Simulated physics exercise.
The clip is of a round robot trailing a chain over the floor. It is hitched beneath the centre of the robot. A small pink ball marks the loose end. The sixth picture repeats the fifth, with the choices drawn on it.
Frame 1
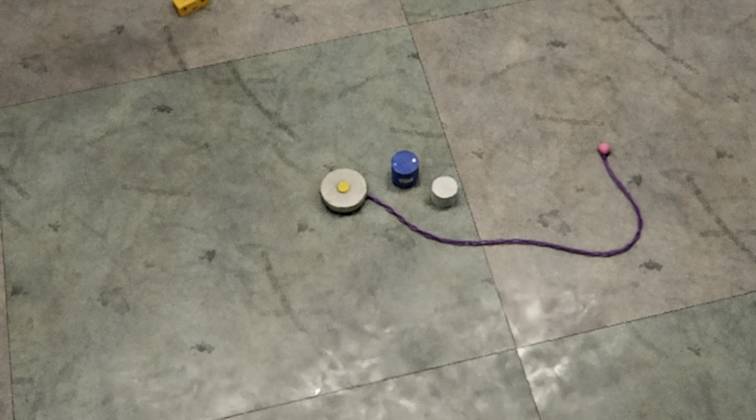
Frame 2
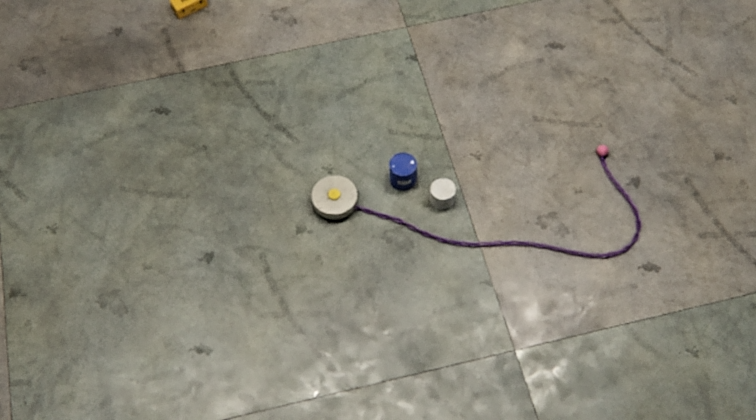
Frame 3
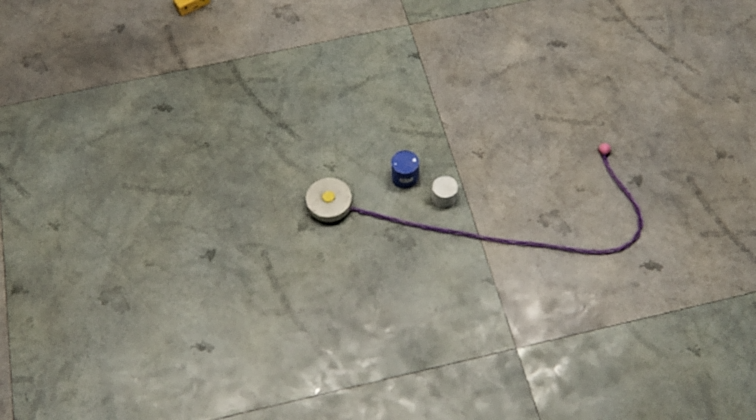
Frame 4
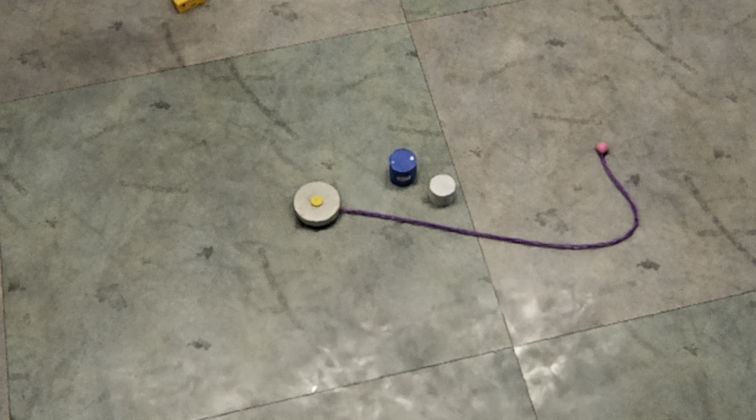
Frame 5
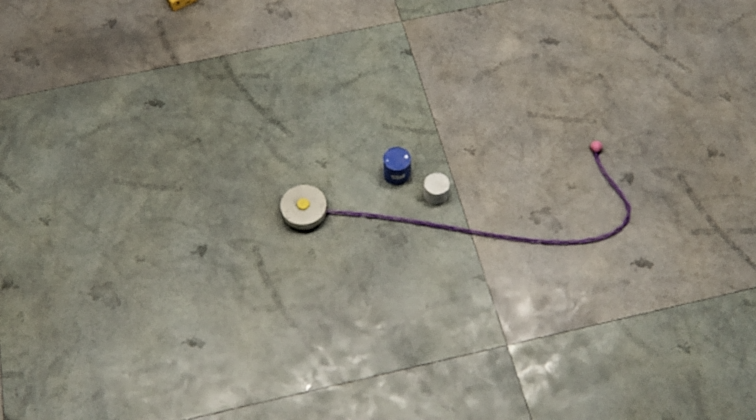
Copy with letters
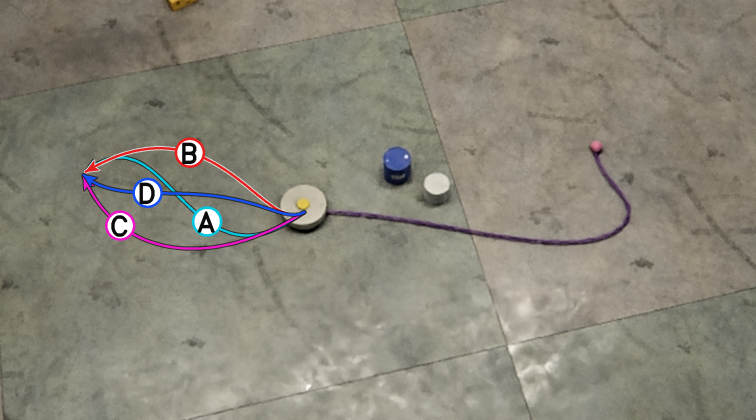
On a tiled floor, a small round robot creeps left past a blue keg and white pot, trailing a curved purple cord.
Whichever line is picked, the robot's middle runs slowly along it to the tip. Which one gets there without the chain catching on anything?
Route C touches nothing.
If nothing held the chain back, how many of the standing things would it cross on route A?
One.
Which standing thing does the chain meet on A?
The white pot.
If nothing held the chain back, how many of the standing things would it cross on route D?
It sweeps one.
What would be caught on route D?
It meets the white pot.
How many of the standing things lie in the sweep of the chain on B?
In all, two.
On the marked copy, A from (304, 212) via (188, 205) to (85, 171); B from (304, 212) via (204, 158) to (86, 172); C from (304, 212) via (174, 248) to (84, 177); D from (304, 212) via (192, 194) to (83, 175).
Following C. Soon after the start, robot (207, 244), middle of the chain (426, 228), free end (597, 154).
Later, robot (114, 219), middle of the chain (331, 228), free end (534, 192).
In the end, robot (80, 170), middle of the chain (282, 218), free end (488, 202); nothing has been touched.
As for the rest, A meets the white pot; B meets the white pot and blue keg; D meets the white pot.
